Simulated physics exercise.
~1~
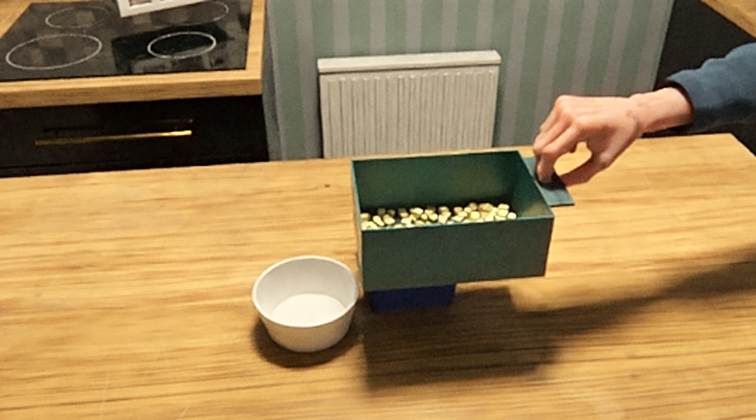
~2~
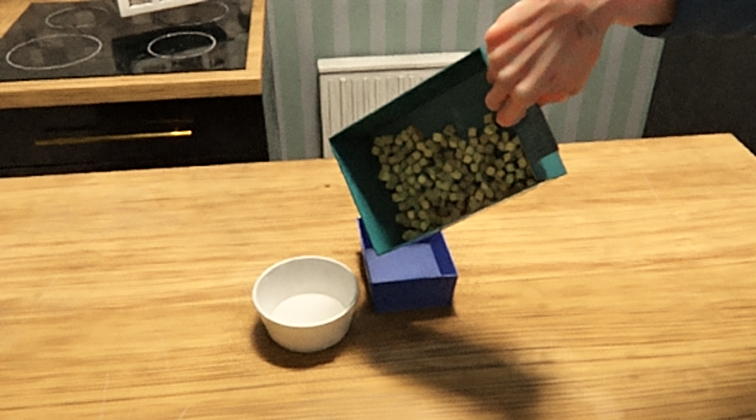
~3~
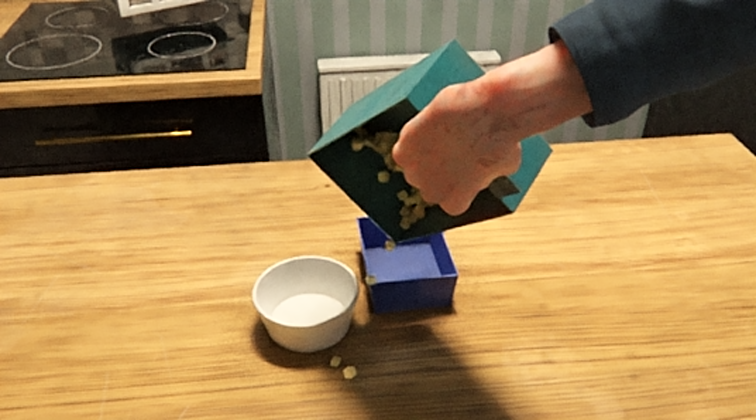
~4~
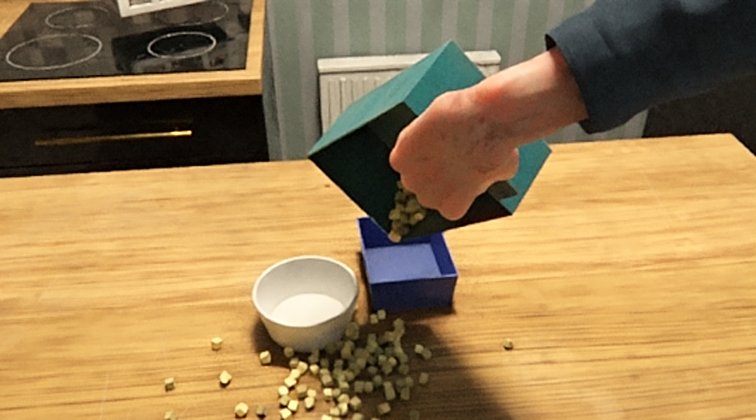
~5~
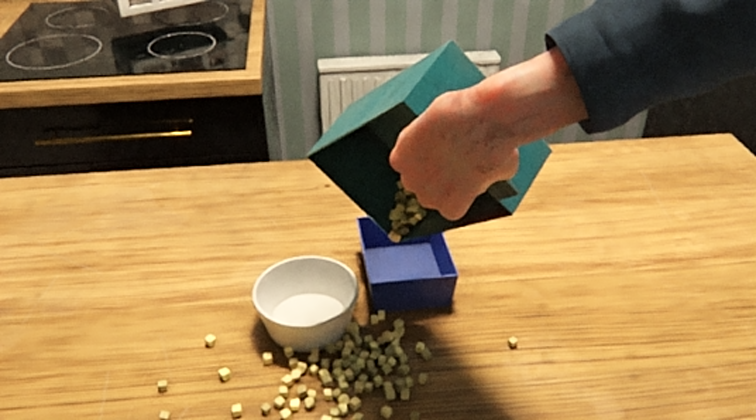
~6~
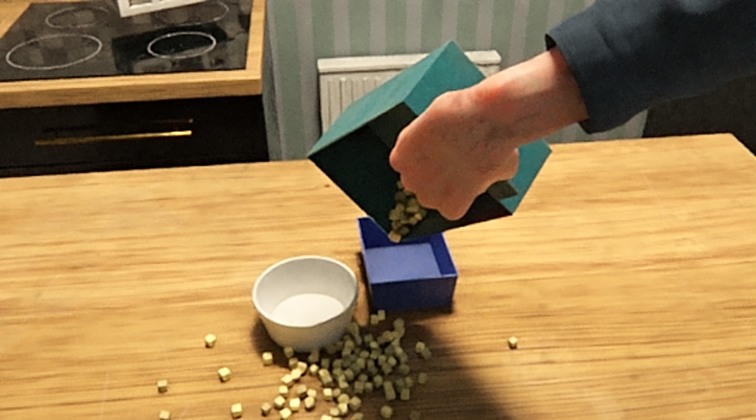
A green box of small potato cubes, gripped by a hand, lifts and tips steeply over a wooden table, spilling most cubes in front of a white dish and a blue tin, which stay empty while some cubes remain in the tilted box.
